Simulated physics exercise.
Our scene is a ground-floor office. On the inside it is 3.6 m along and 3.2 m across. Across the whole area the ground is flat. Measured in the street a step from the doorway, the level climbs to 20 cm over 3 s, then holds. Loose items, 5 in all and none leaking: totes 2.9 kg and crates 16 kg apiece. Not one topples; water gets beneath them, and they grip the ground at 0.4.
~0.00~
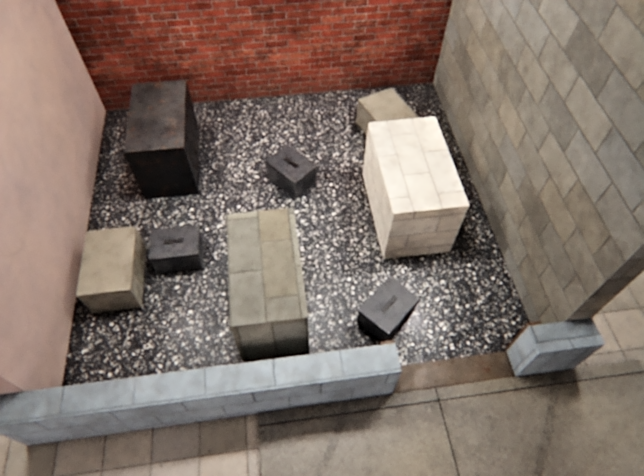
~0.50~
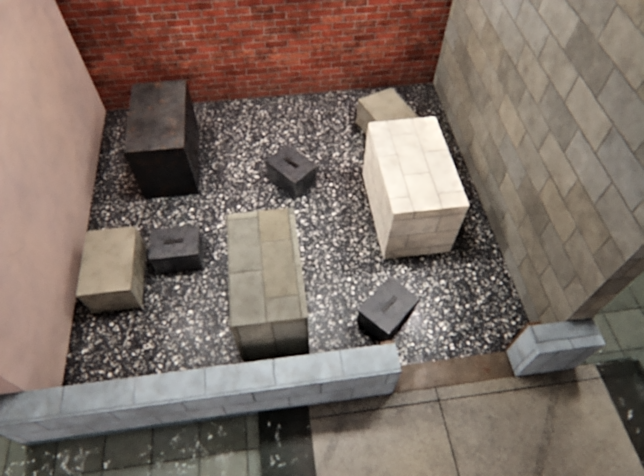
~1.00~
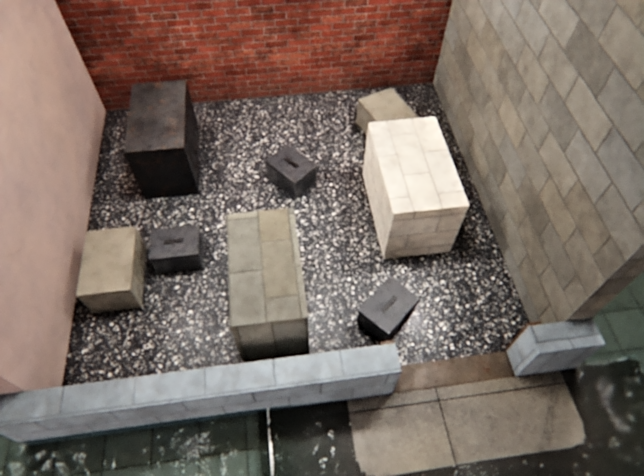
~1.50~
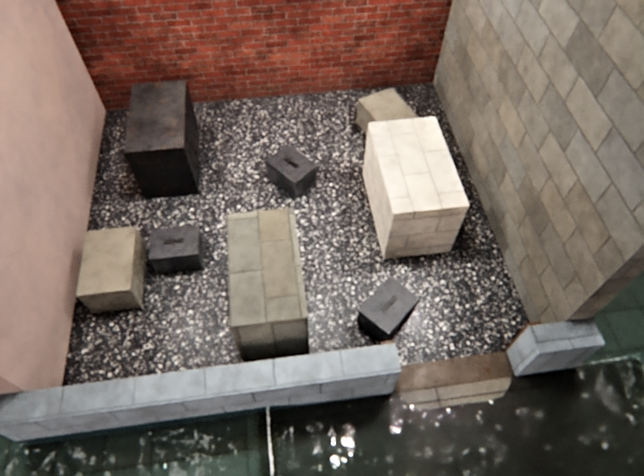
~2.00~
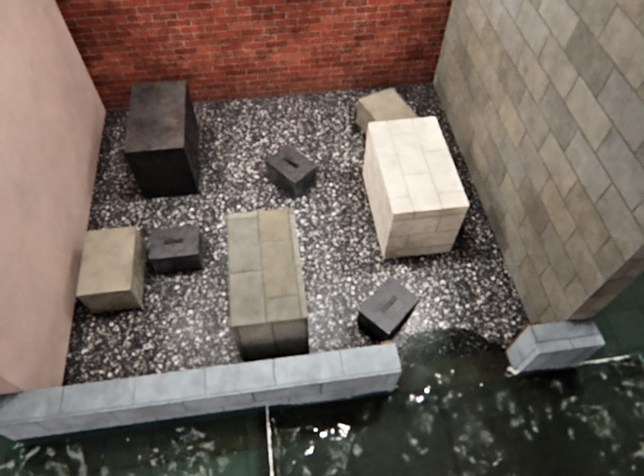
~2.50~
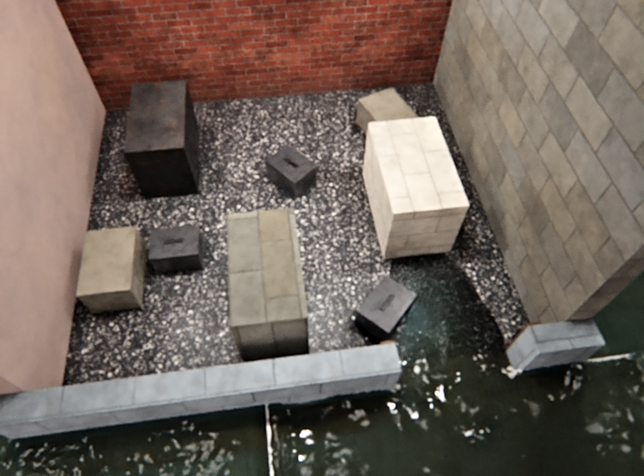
To begin with, dark and pale blocks sit on a speckled floor enclosed by walls, with dry paving outside a low grey-blue barrier. Dark water spreads over the paving from the sides, covers the slab before the gap, then enters and reaches the nearest small dark box, while the blocks barely move.
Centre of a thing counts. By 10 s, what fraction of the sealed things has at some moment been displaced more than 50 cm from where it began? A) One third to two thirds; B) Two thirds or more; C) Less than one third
Option A: One third to two thirds.
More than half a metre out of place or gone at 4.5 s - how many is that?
1 in all.
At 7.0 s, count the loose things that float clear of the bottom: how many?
2 of them.
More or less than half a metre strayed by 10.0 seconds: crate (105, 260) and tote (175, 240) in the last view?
Result, in order: Stayed within / exceeded.
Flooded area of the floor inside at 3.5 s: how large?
I'd estimate close to 2.5 m2.
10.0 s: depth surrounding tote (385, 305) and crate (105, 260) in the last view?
Roughly 10 and 6 cm.
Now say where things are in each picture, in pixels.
The first frame shows a tote at (389, 304), on the bottom; a tote at (291, 163) rests on the ground; water covers 0.0 m2; 0 of 5 have shifted.
The second frame shows a tote at (389, 304) rests on the ground; a tote at (291, 163) rests on the ground; water covers 0.0 m2; 0 of 5 have shifted.
The third frame shows a tote at (389, 304), on the bottom; a tote at (291, 163), on the bottom; 0.0 m2 under water; 0 of 5 have shifted.
The fourth frame shows a tote at (389, 304), on the bottom; a tote at (291, 163) rests on the ground; 0.0 m2 under water; 0 of 5 have shifted.
The fifth frame shows a tote at (389, 304) rests on the ground; a tote at (291, 163), on the bottom; 0.1 m2 under water; 0 of 5 have shifted.
The sixth frame shows a tote at (387, 303), on the bottom; a tote at (291, 163) rests on the ground; water covers 0.6 m2; 0 of 5 have shifted.
After 3.5 s 1 of 5 are over 50 cm from their spots; 0 afloat.
After 4.5 s 1 of 5 are over 50 cm from their spots; 1 afloat.
After 7.0 s 1 of 5 are over 50 cm from their spots; 2 afloat.
After 10.0 s 2 of 5 are over 50 cm from their spots, and 3 have been at some point; 4 afloat.
